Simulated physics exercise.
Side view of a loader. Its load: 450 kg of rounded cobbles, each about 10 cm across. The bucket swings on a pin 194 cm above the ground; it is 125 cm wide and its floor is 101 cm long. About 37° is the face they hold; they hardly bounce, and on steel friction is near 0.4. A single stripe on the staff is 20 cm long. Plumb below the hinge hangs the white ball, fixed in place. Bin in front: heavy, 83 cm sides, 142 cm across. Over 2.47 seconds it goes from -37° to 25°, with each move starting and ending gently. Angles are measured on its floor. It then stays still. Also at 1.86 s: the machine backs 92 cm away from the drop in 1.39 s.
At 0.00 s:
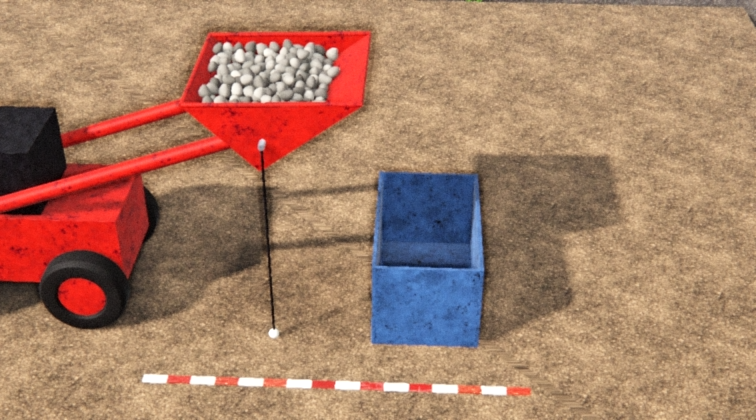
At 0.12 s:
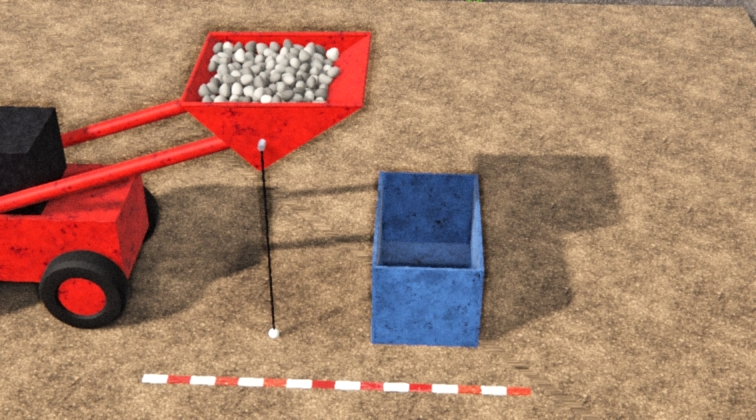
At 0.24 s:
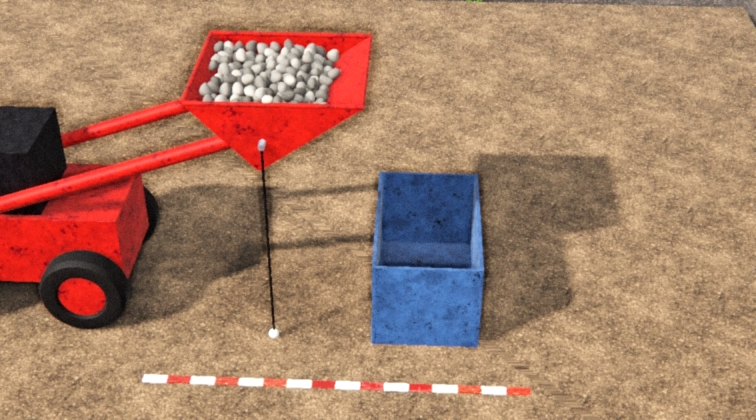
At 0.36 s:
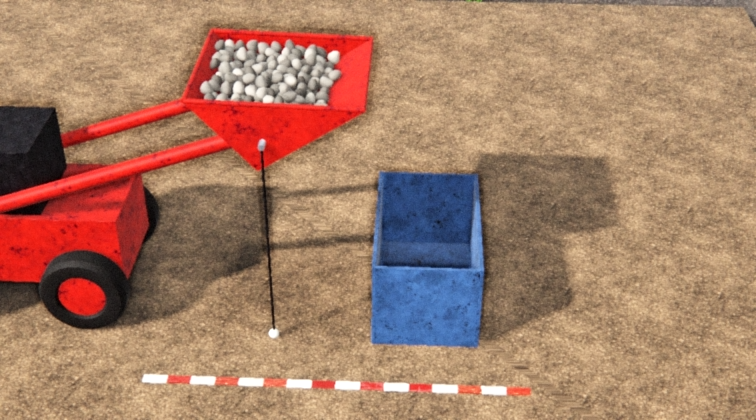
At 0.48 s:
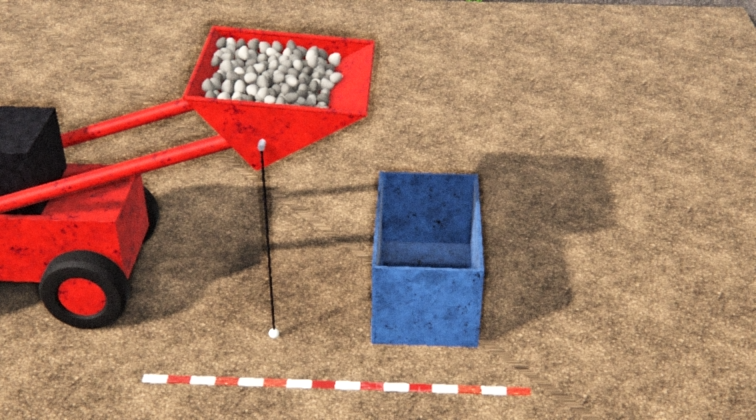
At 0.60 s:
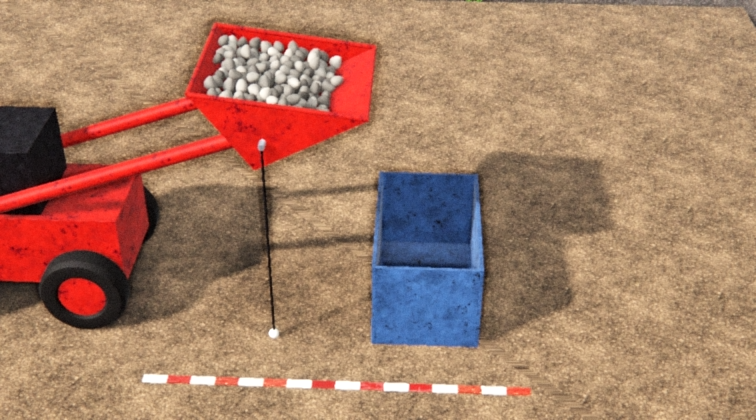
A red loader slightly tilts its raised bucket of gray stones beside a blue bin.
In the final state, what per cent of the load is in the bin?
About 15 percent.
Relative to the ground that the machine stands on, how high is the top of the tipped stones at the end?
Top of heap: Approx. 28 cm above the machine's ground.
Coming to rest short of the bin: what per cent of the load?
I'd put it at around 85 per cent.
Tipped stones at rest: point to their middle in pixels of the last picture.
Roughly at pixel (340, 282).
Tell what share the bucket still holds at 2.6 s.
Estimate: Approx. 40 %.
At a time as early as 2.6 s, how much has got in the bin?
Roughly 10% by that time.
After 1.9 s the floor is at 15°; 99 % in the bucket, 1 % short of the bin; the foremost stones are at (355, 133).
After 2.6 s the floor is at 25°; 39 % in the bucket, 50 % short of the bin, 11 % in the bin; the foremost stones are at (431, 273).
After 3.7 s the floor is at 25°; 0 % in the bucket, 85 % short of the bin, 14 % in the bin, 1 % beside or beyond the bin; the foremost stones are at (467, 284).
After 6.5 s the floor is at 25°; 0 % in the bucket, 85 % short of the bin, 14 % in the bin, 1 % beside or beyond the bin; the foremost stones are at (467, 285).
